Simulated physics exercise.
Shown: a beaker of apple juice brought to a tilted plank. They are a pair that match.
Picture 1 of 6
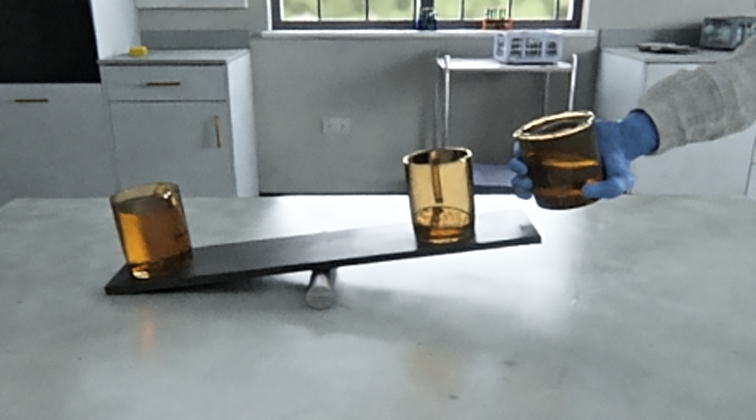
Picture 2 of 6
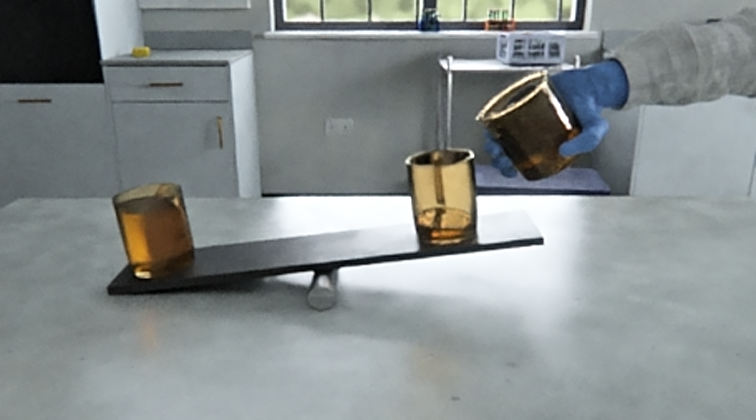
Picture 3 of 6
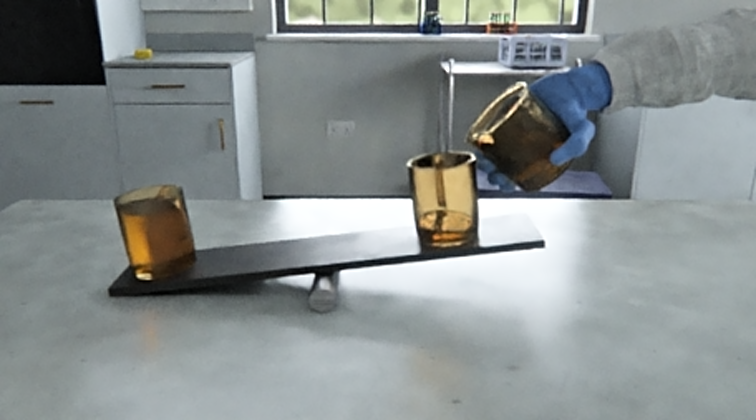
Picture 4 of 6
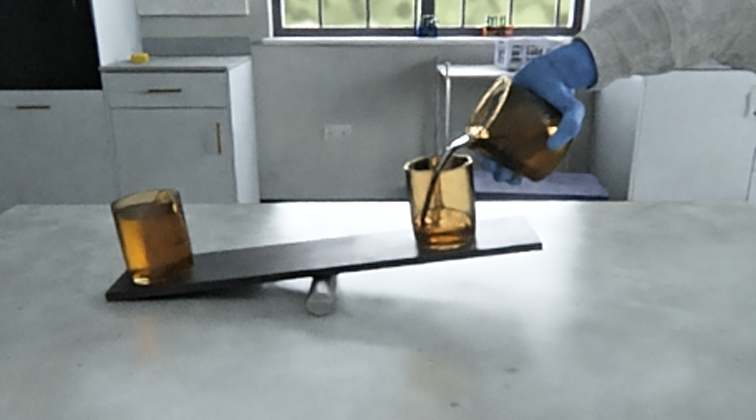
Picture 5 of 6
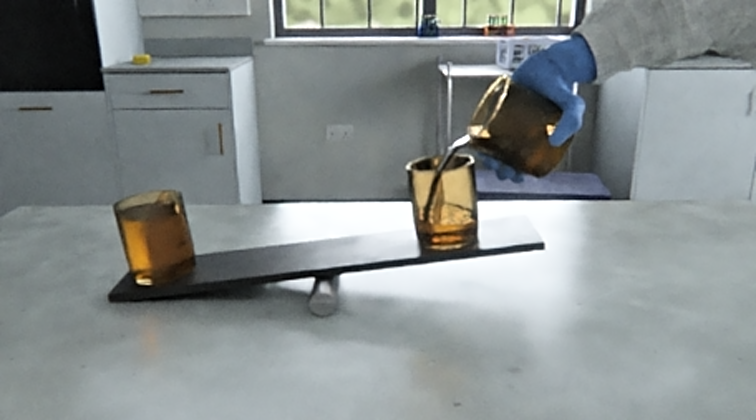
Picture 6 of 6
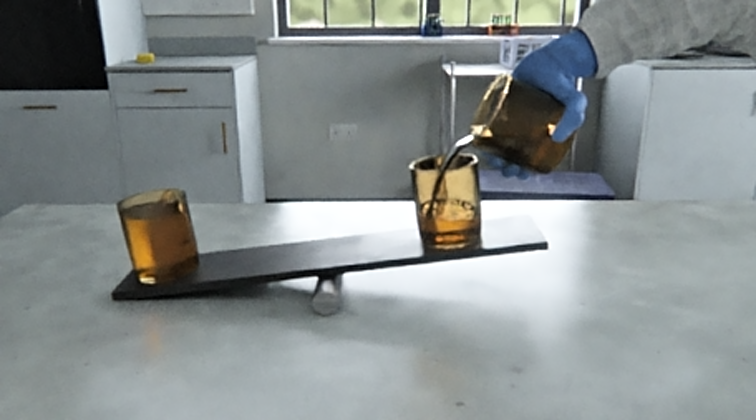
In a lab, a gloved hand tipped an amber beaker and poured liquid into the raised right mug on a tilted plank, slowly adding to it while the fuller left mug stayed low.
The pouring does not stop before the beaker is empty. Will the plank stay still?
Yes, it stays still.
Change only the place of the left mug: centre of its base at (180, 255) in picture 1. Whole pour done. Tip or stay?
No tipping.
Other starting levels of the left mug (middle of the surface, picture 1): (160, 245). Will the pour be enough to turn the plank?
Result after the pour: It reverses its tilt.
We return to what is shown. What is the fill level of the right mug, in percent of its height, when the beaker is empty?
Close to 80 in every hundred of its height.
Shortly, the right mug is about half full; the plank leans as before.
Then, the right mug is about three quarters full; the plank leans as before.
At the finish, the right mug is about three quarters full; the plank leans as before.
